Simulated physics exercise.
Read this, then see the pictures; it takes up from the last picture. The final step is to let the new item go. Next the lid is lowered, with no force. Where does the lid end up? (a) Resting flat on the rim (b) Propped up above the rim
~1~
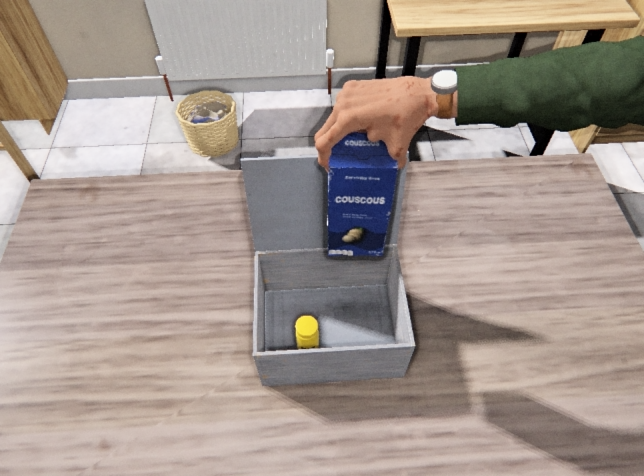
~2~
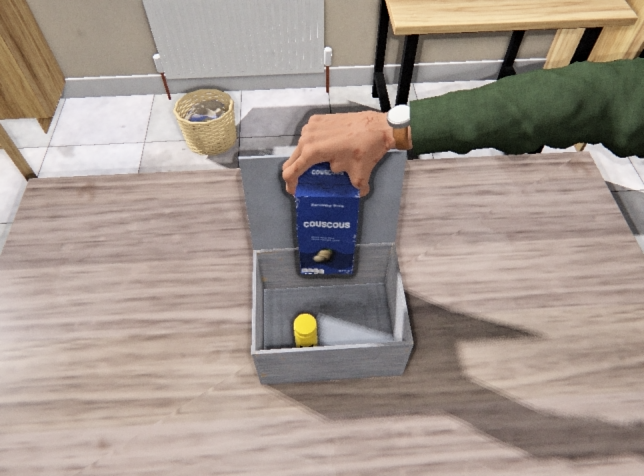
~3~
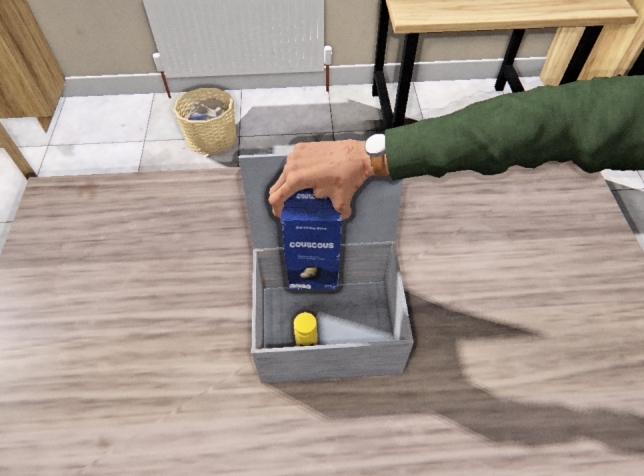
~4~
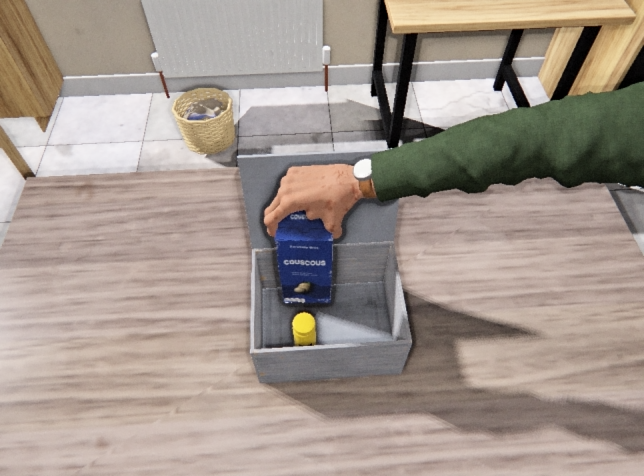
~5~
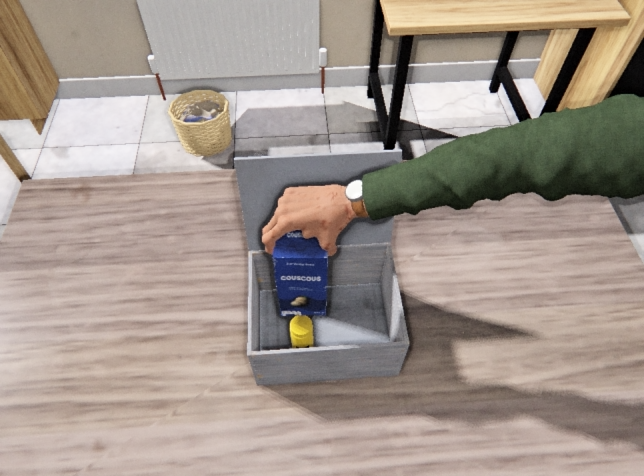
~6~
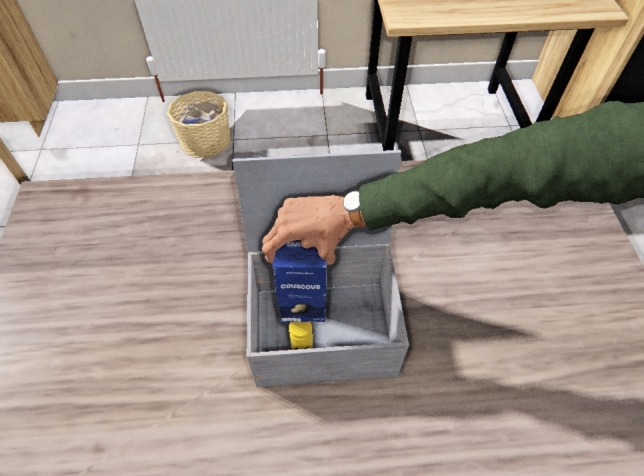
Option a: Resting flat on the rim.
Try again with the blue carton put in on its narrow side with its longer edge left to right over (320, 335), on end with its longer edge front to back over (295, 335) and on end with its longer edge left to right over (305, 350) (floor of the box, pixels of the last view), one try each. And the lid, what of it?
Going through the three tries, the lid settles all the way, then hangs open, then hangs open.
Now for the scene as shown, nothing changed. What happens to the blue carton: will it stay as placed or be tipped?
Result: The blue carton leans over.
Then, 0.70 s past the last view, blue carton on its side near (340, 307); yellow shaker rocked 24° from its first pose.
Then, 1.60 s past the last view, lid 59° above the rim; blue carton on its side near (340, 311); yellow shaker on its side.
Finally, lid shut; down or leaning hard in the box, yellow shaker and blue carton. Final places as the last picture's camera would see them, blue carton near (340, 311).
